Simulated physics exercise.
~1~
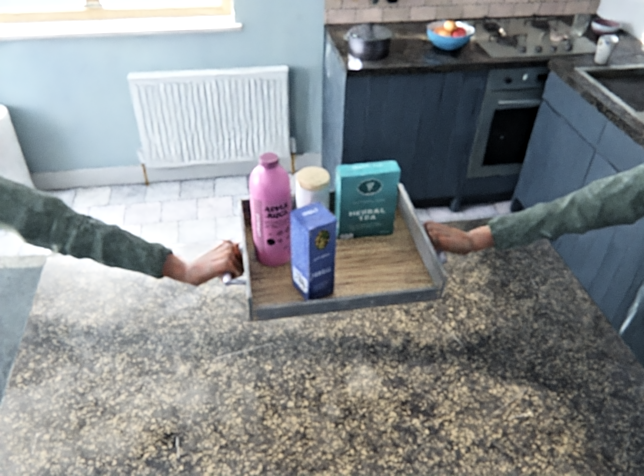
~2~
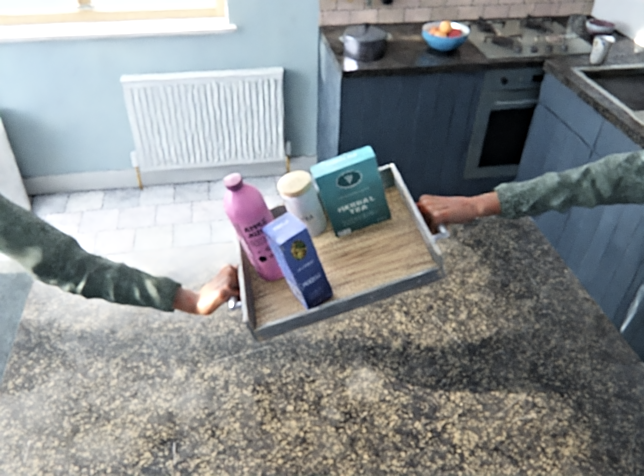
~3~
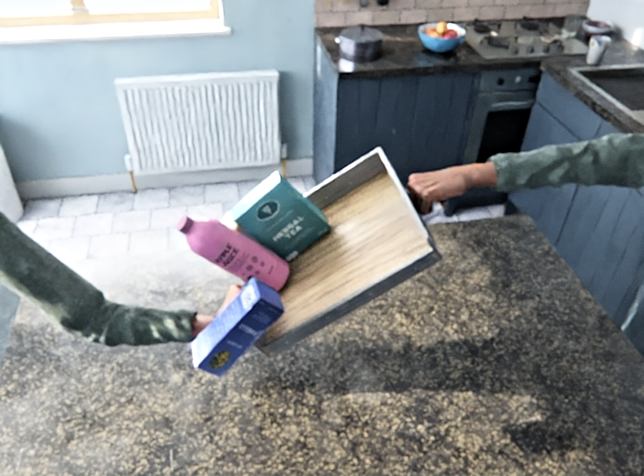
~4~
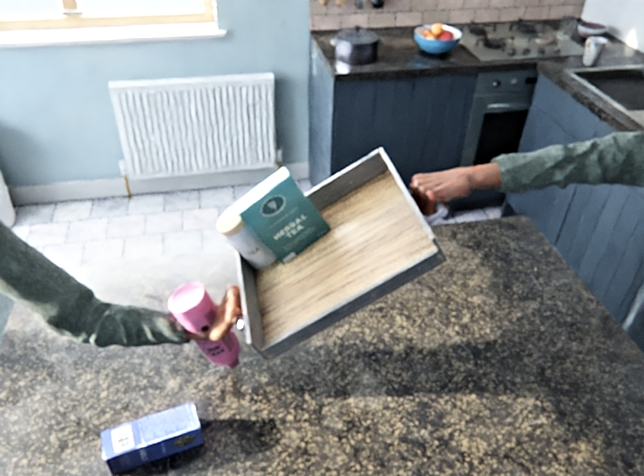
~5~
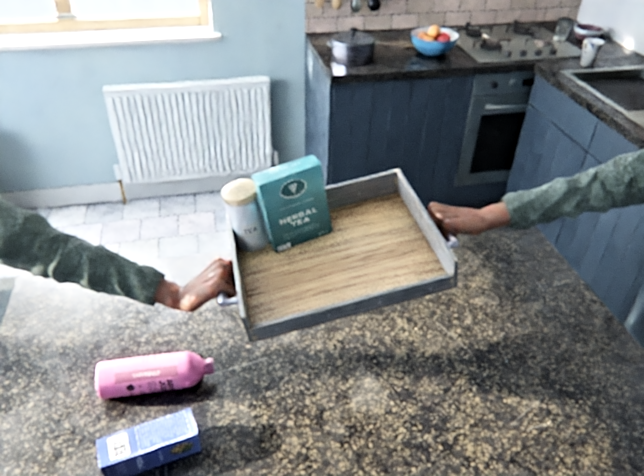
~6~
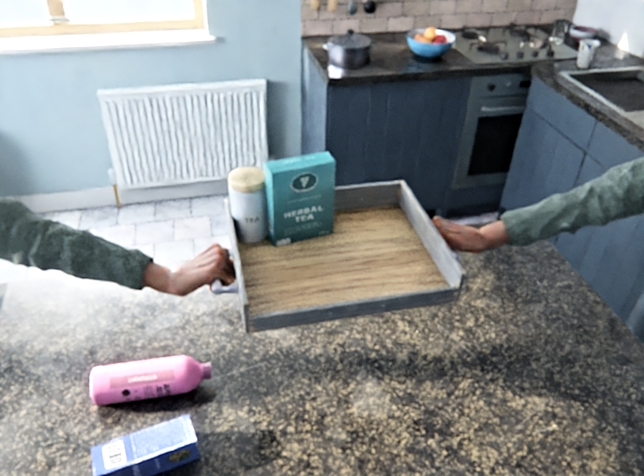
In a kitchen with blue cupboards and a white radiator, seen from above a dark speckled worktop, two hands in green sleeves hold a shallow grey-sided tray. On it stand a pink bottle at the left, a white jar and turquoise packet behind, and a blue carton in front. The tray tips steeply down to the left, and the items lean and slide that way. The blue carton topples over the edge onto the worktop, and the pink bottle follows. The hands level the tray, leaving the jar and packet upright in its back left corner, while the bottle and carton lie below.
